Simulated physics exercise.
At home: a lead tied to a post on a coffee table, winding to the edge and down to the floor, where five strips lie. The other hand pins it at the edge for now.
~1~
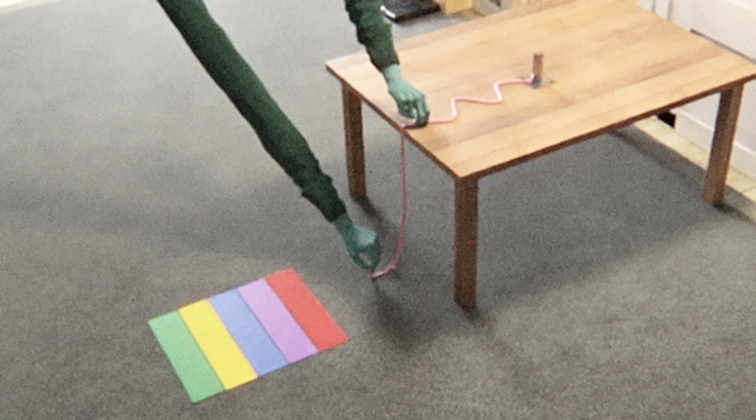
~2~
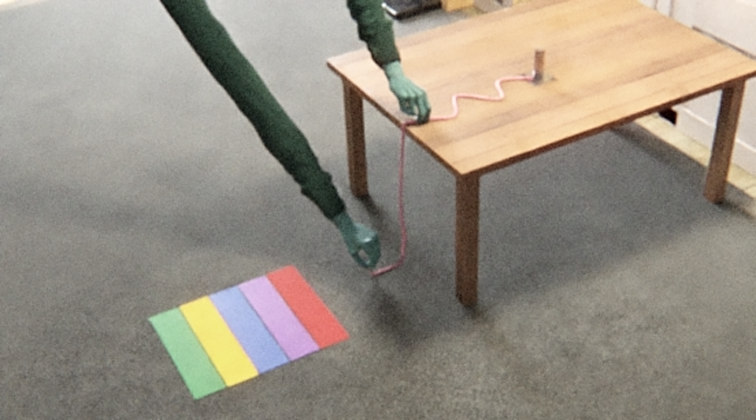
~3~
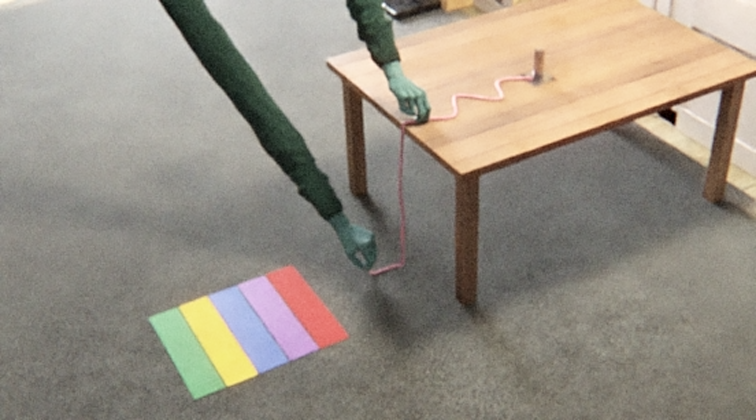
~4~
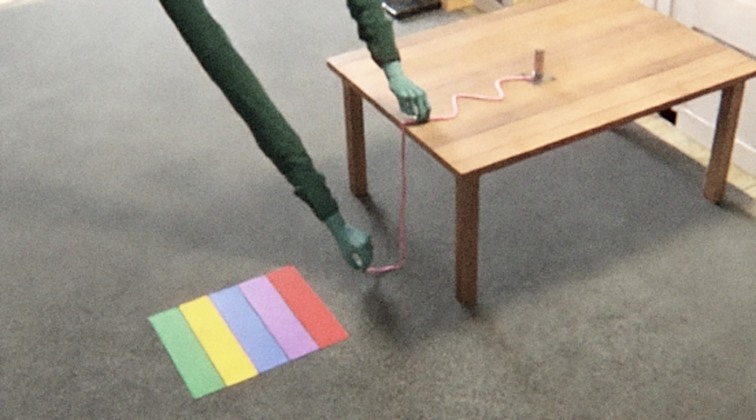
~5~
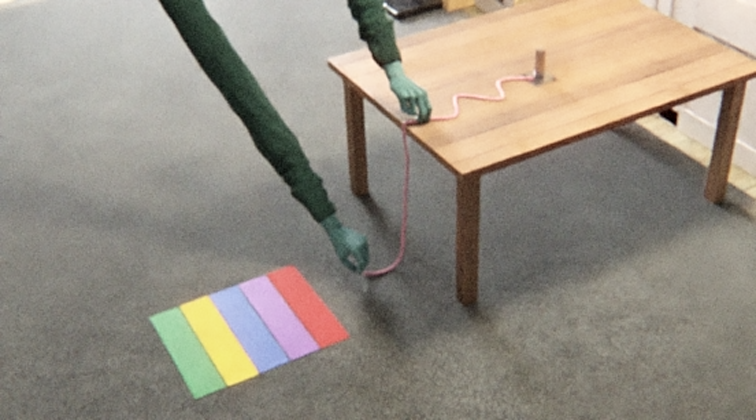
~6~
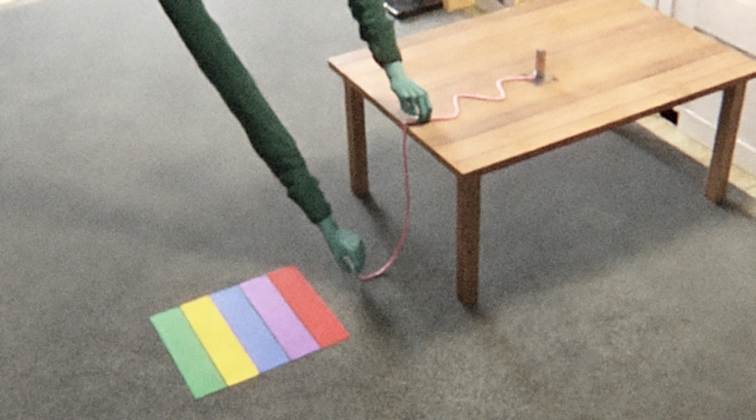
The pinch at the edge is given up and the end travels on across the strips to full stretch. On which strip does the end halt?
It halts on the yellow strip.
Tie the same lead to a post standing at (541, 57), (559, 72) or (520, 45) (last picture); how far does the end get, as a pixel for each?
Near (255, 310), (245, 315) and (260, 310).
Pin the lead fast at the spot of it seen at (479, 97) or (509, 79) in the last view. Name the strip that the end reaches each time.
Taking them in turn: Blue; yellow.
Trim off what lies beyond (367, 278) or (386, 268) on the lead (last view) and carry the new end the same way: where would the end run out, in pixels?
In that order: (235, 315) and (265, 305).
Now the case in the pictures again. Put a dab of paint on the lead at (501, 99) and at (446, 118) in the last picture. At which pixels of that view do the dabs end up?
The first at (475, 99), the second at (396, 133).
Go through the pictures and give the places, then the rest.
In the first picture, end (369, 269); red (323, 332); purple (294, 344); blue (264, 356); yellow (233, 368); green (201, 381).
In the second picture, end (369, 267); lead through (501, 80) (476, 97) (449, 118) (403, 144) (400, 204) (403, 255).
In the third picture, end (365, 268).
In the fourth picture, end (361, 269); lead through (501, 80) (476, 97) (449, 118) (403, 143) (403, 202) (403, 255).
In the fifth picture, end (358, 271).
In the sixth picture, end (353, 273); lead through (503, 80) (477, 97) (450, 118) (404, 143) (408, 201) (395, 254).
Soon after, end near (262, 307); over purple.
After that, end near (232, 318); over blue.
At the stop, end near (214, 325); over yellow. Over yellow.
